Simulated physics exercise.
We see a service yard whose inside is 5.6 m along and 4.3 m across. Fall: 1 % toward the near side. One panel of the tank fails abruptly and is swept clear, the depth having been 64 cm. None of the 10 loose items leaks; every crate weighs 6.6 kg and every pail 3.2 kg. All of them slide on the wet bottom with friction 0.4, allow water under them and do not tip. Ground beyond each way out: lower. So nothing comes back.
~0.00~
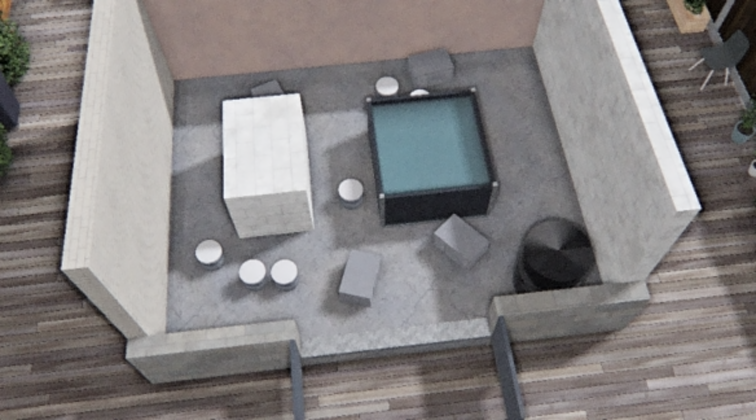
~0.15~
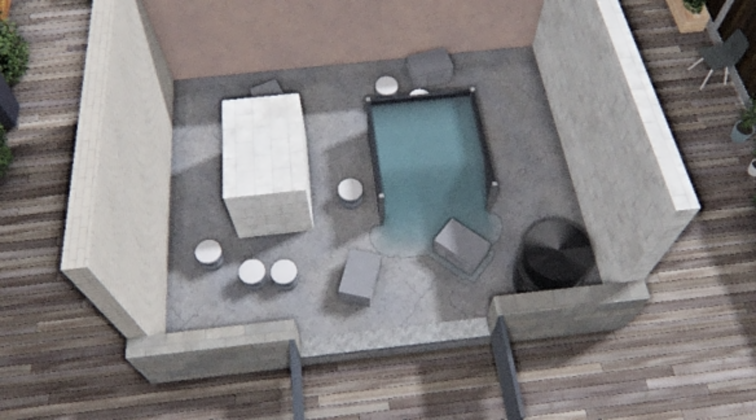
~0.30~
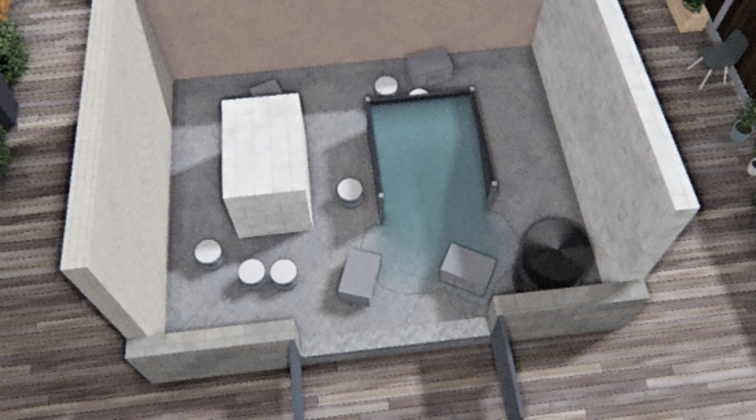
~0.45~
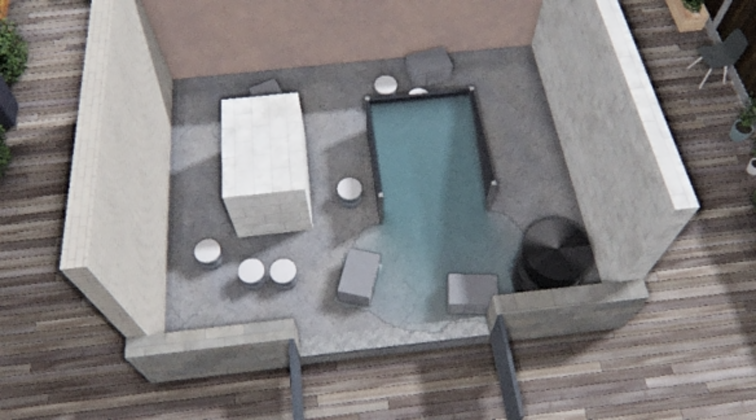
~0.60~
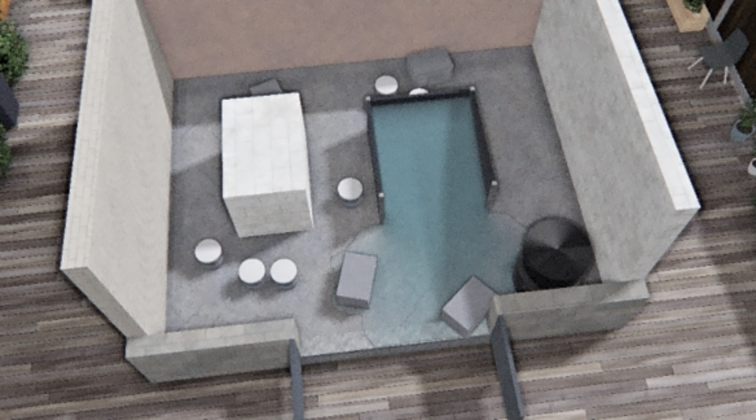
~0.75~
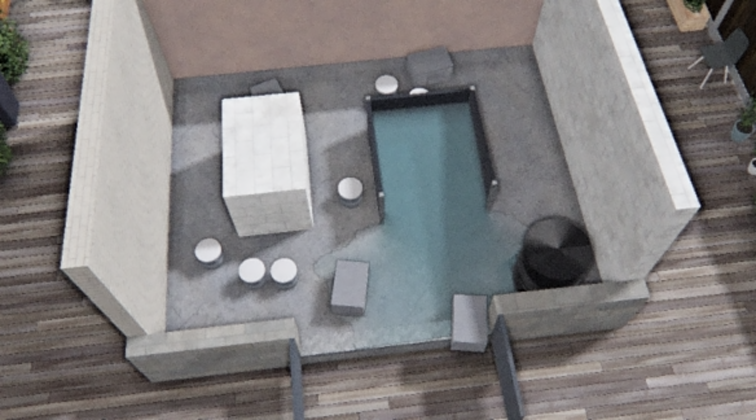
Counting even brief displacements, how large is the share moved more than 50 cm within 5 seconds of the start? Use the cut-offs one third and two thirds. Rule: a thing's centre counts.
Under a third.
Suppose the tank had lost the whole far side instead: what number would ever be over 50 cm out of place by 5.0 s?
That would give 6.
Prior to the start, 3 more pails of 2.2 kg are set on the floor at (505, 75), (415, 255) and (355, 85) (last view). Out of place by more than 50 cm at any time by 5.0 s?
Reading them off in order: Not beyond, clears the mark, not beyond.
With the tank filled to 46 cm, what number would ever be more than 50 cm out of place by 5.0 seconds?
That would give 2.
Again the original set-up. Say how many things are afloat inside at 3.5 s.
At that point I count 0.
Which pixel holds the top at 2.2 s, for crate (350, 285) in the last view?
Roughly at (317, 342).
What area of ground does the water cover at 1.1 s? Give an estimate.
Around 7.0 m2 of it.
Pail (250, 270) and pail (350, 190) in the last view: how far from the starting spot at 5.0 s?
Distances: 0 cm; 0 cm.
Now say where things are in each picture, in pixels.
A crate at (462, 237), on the bottom; a crate at (360, 273) rests on the ground; water covers 2.1 m2; 0 of 10 have shifted, in the first picture.
A crate at (462, 241), on the bottom, 7 cm from its start; a crate at (360, 273) rests on the ground; water covers 2.9 m2; 1 of 10 have shifted, in the second picture.
A crate at (469, 265) rests on the ground, 42 cm from its start; a crate at (359, 273) rests on the ground; water covers 3.9 m2; 1 of 10 have shifted, in the third picture.
A crate at (473, 289), on the bottom, 76 cm from its start; a crate at (359, 272) rests on the ground; 5.1 m2 under water; 1 of 10 have shifted, in the fourth picture.
A crate at (471, 303) rests on the ground, 93 cm from its start; a crate at (357, 276) rests on the ground, 6 cm from its start; 5.9 m2 under water; 2 of 10 have shifted, in the fifth picture.
A crate at (470, 318), afloat, 115 cm from its start; a crate at (350, 283) rests on the ground, 20 cm from its start; water covers 6.2 m2; 2 of 10 have shifted, in the sixth picture.
After 1.1 s 2 of 10 are over 50 cm from their spots; 0 afloat.
After 2.2 s 2 of 10 are over 50 cm from their spots; 1 afloat.
After 3.5 s 2 of 10 are over 50 cm from their spots; 0 afloat.
After 5.0 s 2 of 10 are over 50 cm from their spots, and 2 have been at some point; 0 afloat.
